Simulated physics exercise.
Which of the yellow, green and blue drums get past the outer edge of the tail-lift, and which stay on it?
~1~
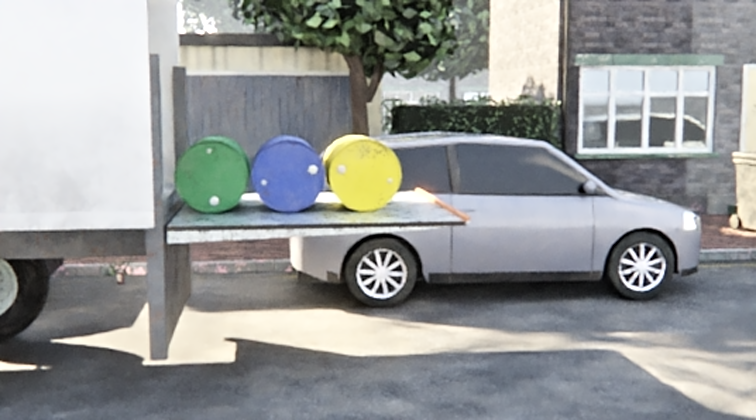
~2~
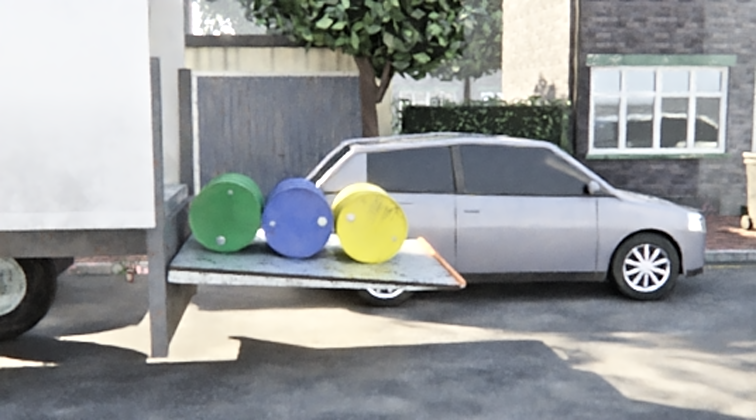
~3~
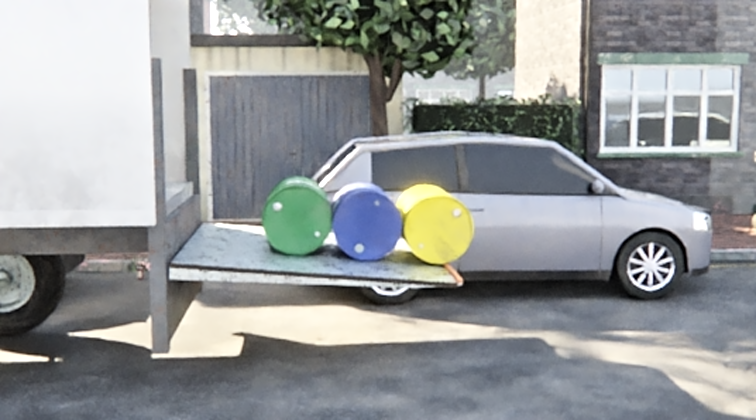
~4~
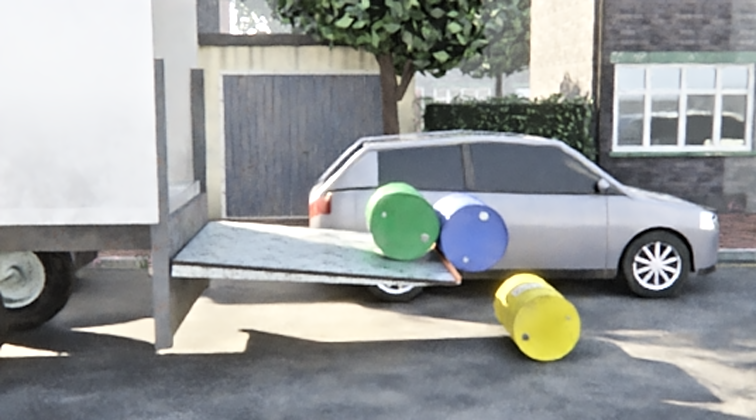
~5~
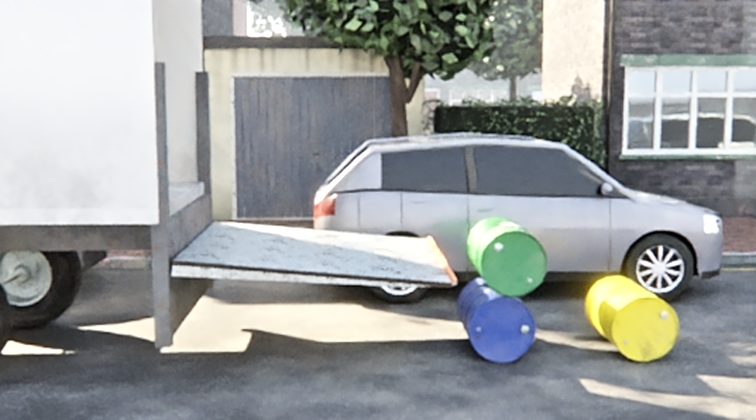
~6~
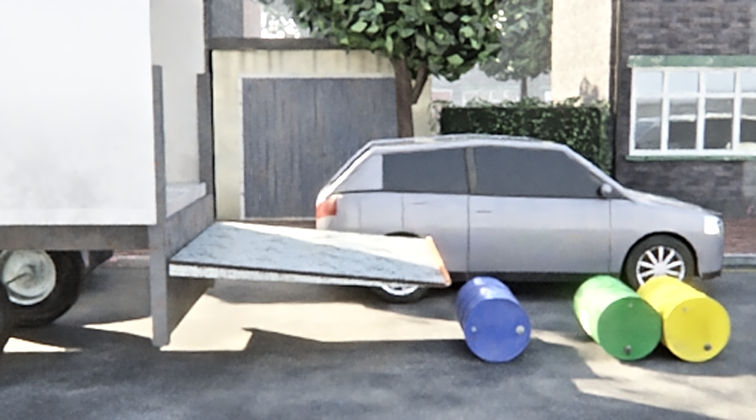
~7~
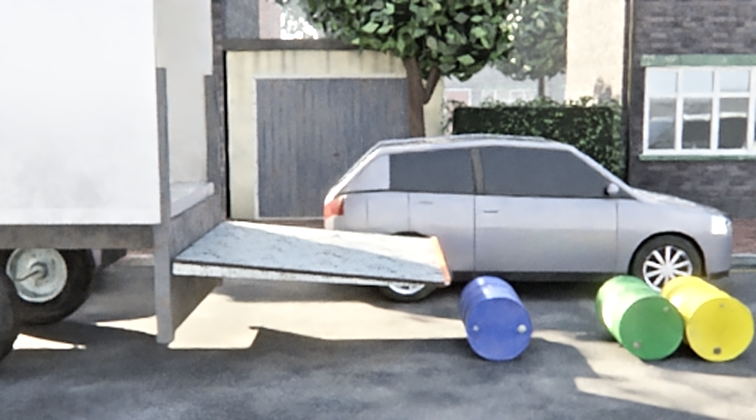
All three get past the edge and none stays on the lift. The yellow drum goes over first, followed by the blue and then the green, and they all end up on the road.
On a street beside a parked silver car, a lorry's tail-lift tipped downward and three drums rolled right along it. Yellow dropped off first, then blue and green, leaving blue on the road near the lift and green beside yellow farther right.
